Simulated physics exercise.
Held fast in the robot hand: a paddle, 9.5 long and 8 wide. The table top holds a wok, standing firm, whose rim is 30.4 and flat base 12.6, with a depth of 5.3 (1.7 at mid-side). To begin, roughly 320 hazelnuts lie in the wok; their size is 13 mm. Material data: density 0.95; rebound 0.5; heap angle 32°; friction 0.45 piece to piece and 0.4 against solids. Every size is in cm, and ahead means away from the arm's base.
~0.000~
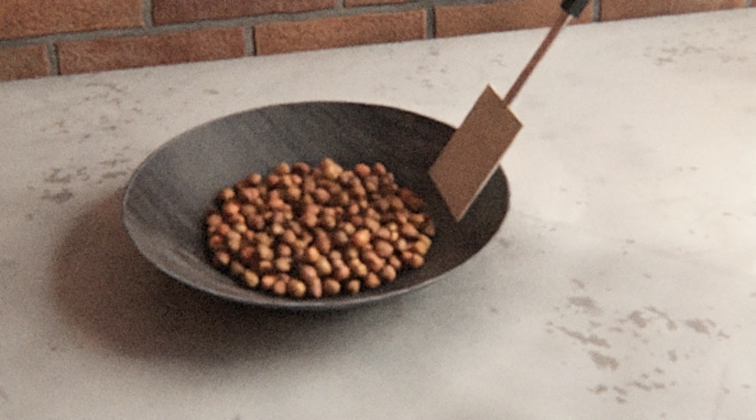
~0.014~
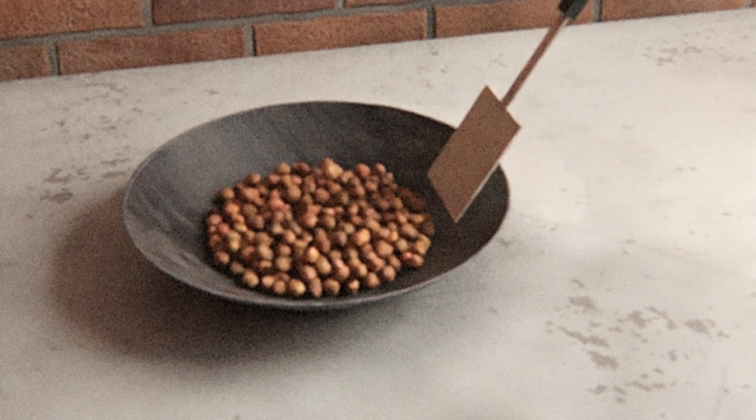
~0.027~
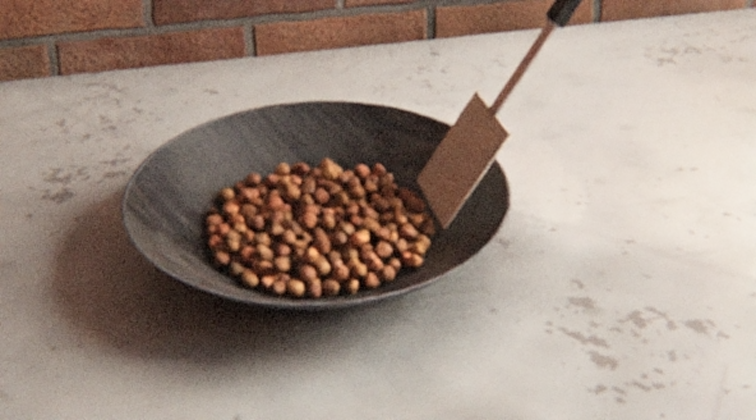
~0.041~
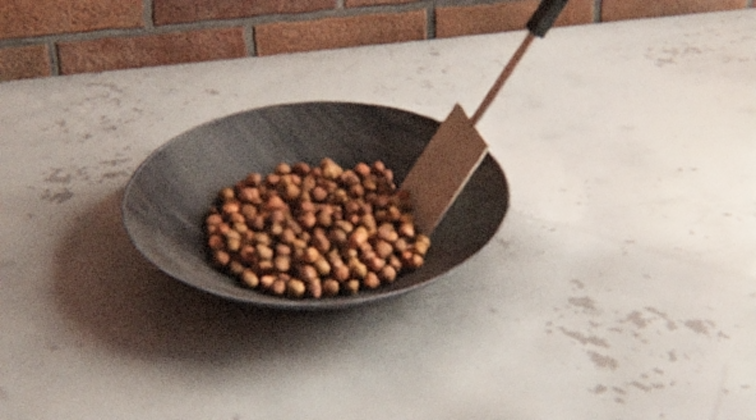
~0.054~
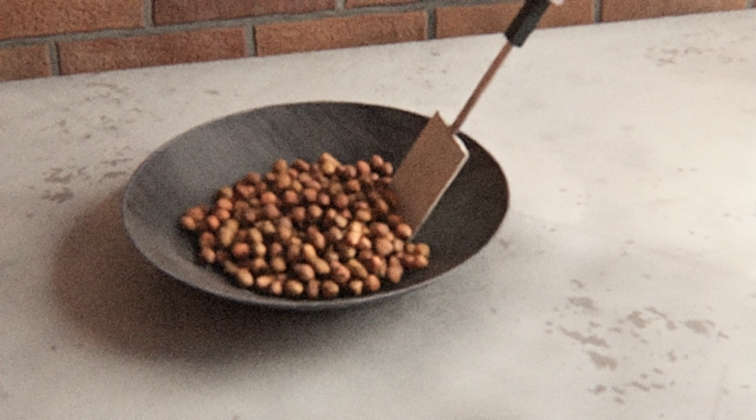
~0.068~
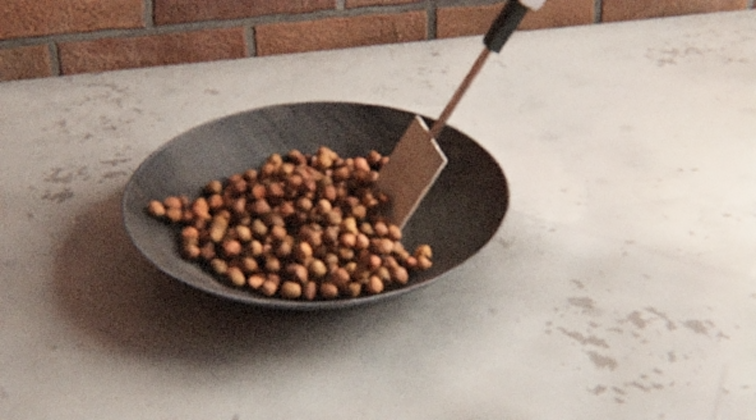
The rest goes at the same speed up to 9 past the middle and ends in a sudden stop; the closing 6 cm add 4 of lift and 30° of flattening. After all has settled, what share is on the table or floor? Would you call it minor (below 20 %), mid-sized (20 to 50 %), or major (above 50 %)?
I would call it mid-sized.
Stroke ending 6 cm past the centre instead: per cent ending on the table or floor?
Then roughly 15 percent would finish on the table or floor.
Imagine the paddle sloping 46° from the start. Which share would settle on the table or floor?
20 %.
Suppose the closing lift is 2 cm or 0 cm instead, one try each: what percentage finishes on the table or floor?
First try around 30 percent, second try around 25 percent.
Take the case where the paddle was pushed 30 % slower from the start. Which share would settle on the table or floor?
Roughly 20 in a hundred.
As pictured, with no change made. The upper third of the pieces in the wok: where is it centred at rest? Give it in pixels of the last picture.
Roughly at (221, 233).
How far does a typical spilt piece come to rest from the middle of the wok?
I'd say some 34 centimetres, give or take.
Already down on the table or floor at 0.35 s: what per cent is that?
20 %.
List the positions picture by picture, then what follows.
The first picture shows paddle top edge at (506, 103), sloping 58°; upper third of the load around (325, 215), from x 215 to 430, top at y 165; 319 in the wok.
The second picture shows paddle top edge at (504, 104), sloping 58°; upper third of the load around (325, 215), from x 215 to 430, top at y 165.
The third picture shows paddle top edge at (493, 111), sloping 58°; upper third of the load around (325, 215), from x 215 to 430, top at y 165.
The fourth picture shows paddle top edge at (474, 122), sloping 58°; upper third of the load around (328, 212), from x 215 to 420, top at y 165.
The fifth picture shows paddle top edge at (452, 131), sloping 58°; upper third of the load around (315, 216), from x 190 to 420, top at y 160.
The sixth picture shows paddle top edge at (431, 137), sloping 58°; upper third of the load around (302, 207), from x 155 to 425, top at y 155; 319 in the wok.
By 0.10 s, sloping 58°, highest piece 9 above the table; 317 in the wok, 2 on the blade or in flight.
By 0.13 s, sloping 51°, highest piece 12 above the table; 314 in the wok, 5 on the blade or in flight.
By 0.35 s, sloping 28°, highest piece 21 above the table; 228 in the wok, 58 on the table or floor, 33 on the blade or in flight.
By 1.40 s, sloping 28°, highest piece 4 above the table; 228 in the wok, 91 on the table or floor.
Final count, 228 in the wok, 91 on the table or floor. That is 29 % on the table or floor.
